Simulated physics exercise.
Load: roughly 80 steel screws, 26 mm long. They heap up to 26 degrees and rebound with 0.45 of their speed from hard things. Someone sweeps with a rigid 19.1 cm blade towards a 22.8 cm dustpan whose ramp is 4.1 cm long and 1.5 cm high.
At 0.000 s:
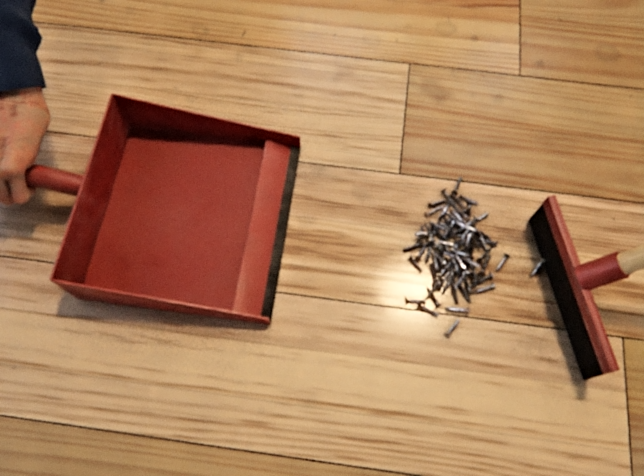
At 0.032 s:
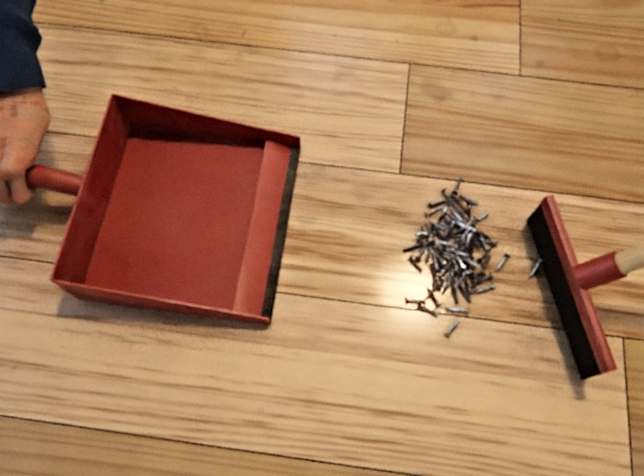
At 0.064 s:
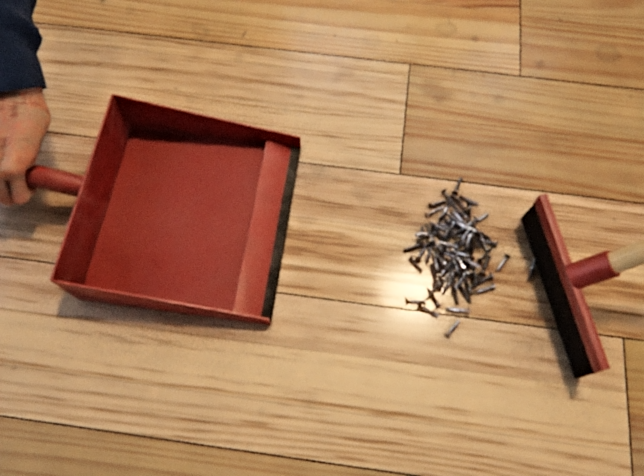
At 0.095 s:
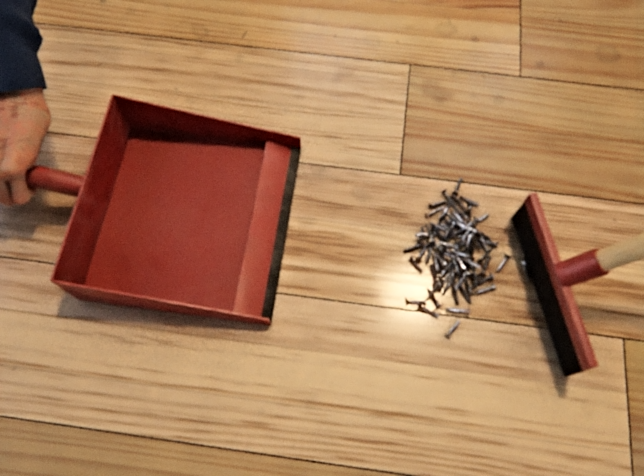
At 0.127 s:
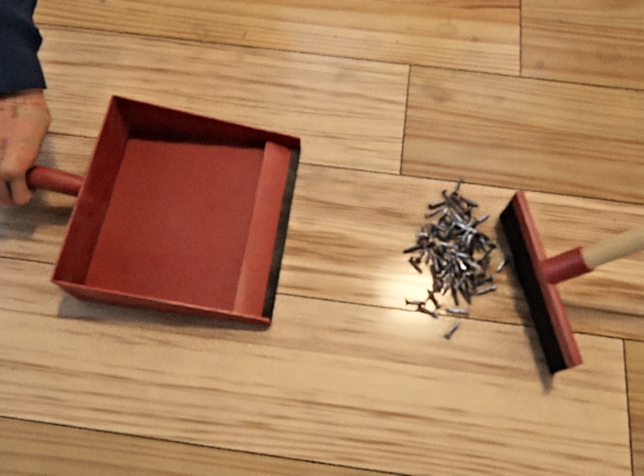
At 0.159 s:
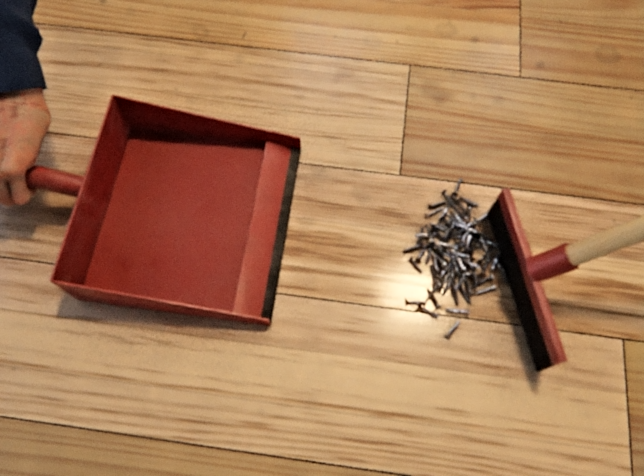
A hand held a red dustpan still on the wooden floor while a red sweeping blade on the right slid a short way left to the edge of a pile of screws, barely disturbing them.
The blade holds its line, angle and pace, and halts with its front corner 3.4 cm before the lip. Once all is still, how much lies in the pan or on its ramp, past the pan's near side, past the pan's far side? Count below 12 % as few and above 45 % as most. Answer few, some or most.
In the pan or on its ramp: Few; past the pan's near side: Few; past the pan's far side: Few.
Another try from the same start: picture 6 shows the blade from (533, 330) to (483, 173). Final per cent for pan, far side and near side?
Pan 0, far 5, near 5.
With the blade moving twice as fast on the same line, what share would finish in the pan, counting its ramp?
Then about 30 per cent.
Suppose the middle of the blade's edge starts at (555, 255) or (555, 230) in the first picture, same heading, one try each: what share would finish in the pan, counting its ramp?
About 0 and 0 per cent.
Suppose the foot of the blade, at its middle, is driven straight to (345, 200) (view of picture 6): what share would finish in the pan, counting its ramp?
About 0 per cent.
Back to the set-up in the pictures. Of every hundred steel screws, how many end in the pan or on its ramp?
About 0 per cent.
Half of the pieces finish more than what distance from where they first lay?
About 16 cm.
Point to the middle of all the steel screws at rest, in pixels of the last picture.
At about (314, 244).
Then, at 0.38 s, middle of the blade 17 cm from the lip; 0 % over the lip, far side 0 %, near side 0 %.
After 0.53 s, middle of the blade 10 cm from the lip; 0 % over the lip, far side 0 %, near side 5 %.
After 0.80 s, middle of the blade 6 cm from the lip; 0 % over the lip, far side 5 %, near side 5 %.
In the end, at 1.5 s, pan 0 %, near side 5 %, far side 0 %, in front of the lip or behind the blade 90 %.
